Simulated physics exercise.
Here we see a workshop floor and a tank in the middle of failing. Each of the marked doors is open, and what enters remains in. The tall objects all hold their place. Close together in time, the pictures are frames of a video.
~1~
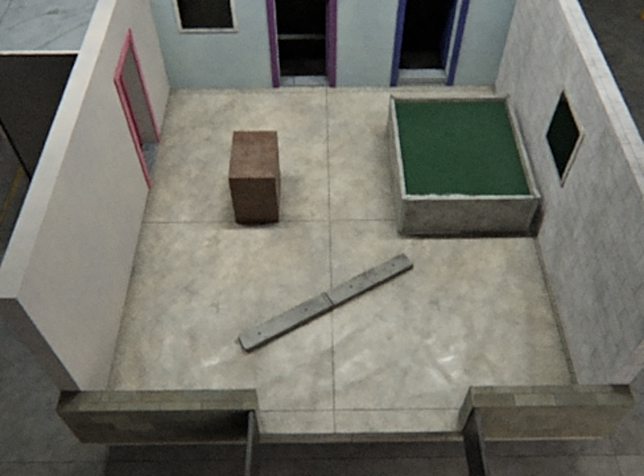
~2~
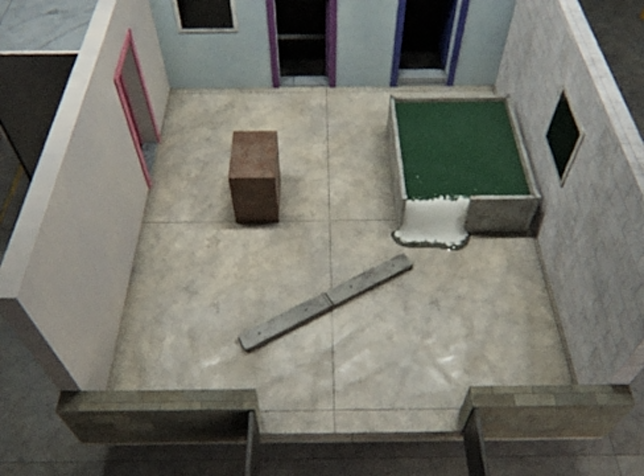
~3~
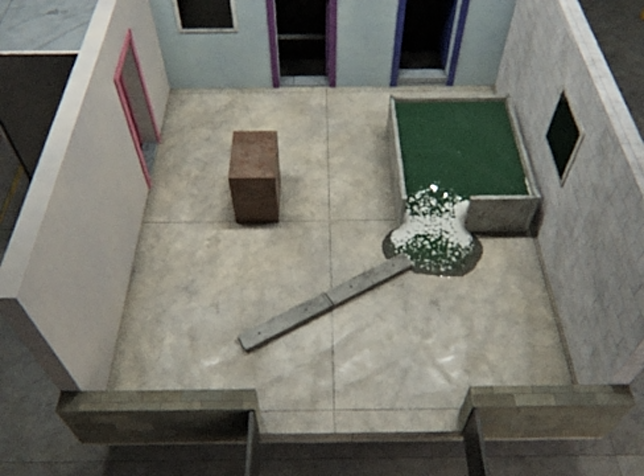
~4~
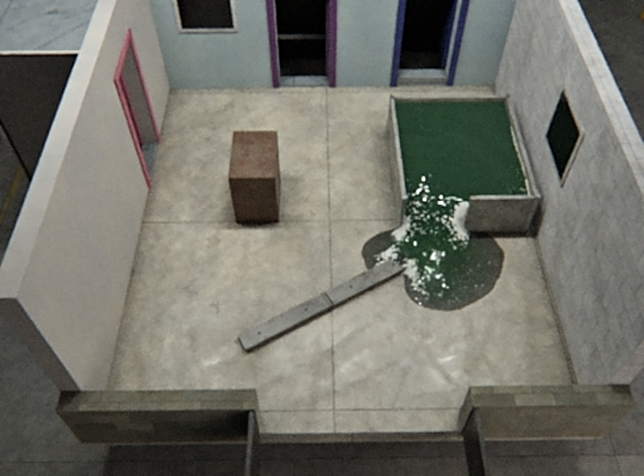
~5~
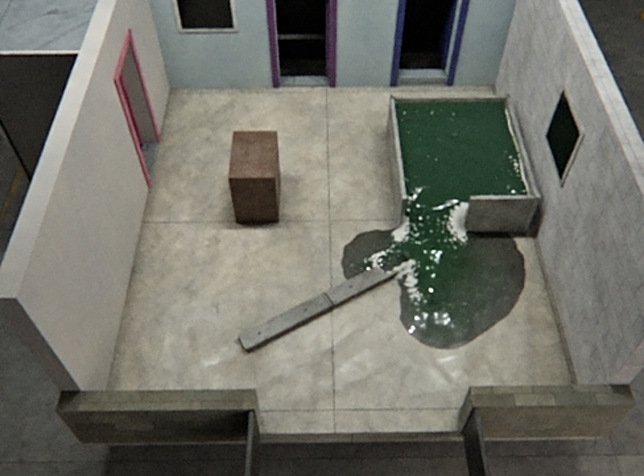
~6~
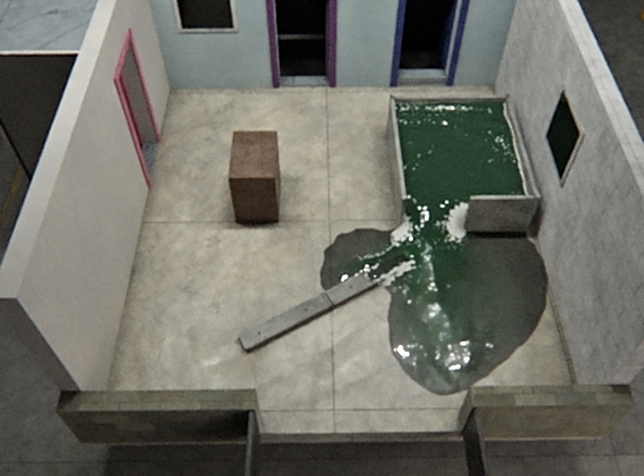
Green water poured through a gap in the front of the tank, frothing white at first, then spread around the end of a low grey bar and across the floor toward the viewer and right wall.
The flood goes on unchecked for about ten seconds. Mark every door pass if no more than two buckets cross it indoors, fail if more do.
Marks: Blue door pass, purple door pass, pink door pass.
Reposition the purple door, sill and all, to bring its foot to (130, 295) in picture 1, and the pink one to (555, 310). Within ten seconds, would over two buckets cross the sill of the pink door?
My reading: The pink door lets more in.
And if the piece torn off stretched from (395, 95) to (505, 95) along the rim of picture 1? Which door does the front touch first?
The blue-painted one.
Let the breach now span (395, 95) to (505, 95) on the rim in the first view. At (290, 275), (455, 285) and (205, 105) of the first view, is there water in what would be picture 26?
First unwetted, second unwetted, third soaked.
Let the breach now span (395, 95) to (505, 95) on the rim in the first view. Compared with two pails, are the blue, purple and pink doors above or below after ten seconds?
Blue exceeds the limit, purple exceeds the limit, pink exceeds the limit.
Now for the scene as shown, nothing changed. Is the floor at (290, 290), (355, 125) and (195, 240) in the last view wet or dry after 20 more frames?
Taking them as listed, they are waterlogged, spared and waterlogged.
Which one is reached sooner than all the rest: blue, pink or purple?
Answer: The pink one.
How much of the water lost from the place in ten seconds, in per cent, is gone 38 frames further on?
I'd say about 70 per cent.
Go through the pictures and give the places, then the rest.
The first frame shows still water in the water tank at (459, 147).
In the second frame, water pours out at (433, 221) and has run to (399, 240).
In the third frame, water pours out at (433, 221) and has run to (462, 270).
In the fourth frame, water pours out at (433, 222) and has run to (446, 306).
In the fifth frame, the front is at (433, 342), out from the gap at (433, 222).
In the sixth frame, water pours out at (433, 221) and has run to (434, 384).
A moment on, water covers 30 % of the floor; the blue door not reached, the purple door not reached, the pink door not reached.
Next, water covers 40 % of the floor; the blue door not reached, the purple door not reached, the pink door not reached.
Then, water covers 45 % of the floor; the blue door not reached, the purple door not reached, the pink door not reached.
Later, water covers 60 % of the floor; the blue door not reached, the purple door not reached, the pink door wet at the sill, nothing in.
In the end, water covers 75 % of the floor; the blue door wet at the sill, nothing in, the purple door not reached, the pink door wet at the sill, nothing in.
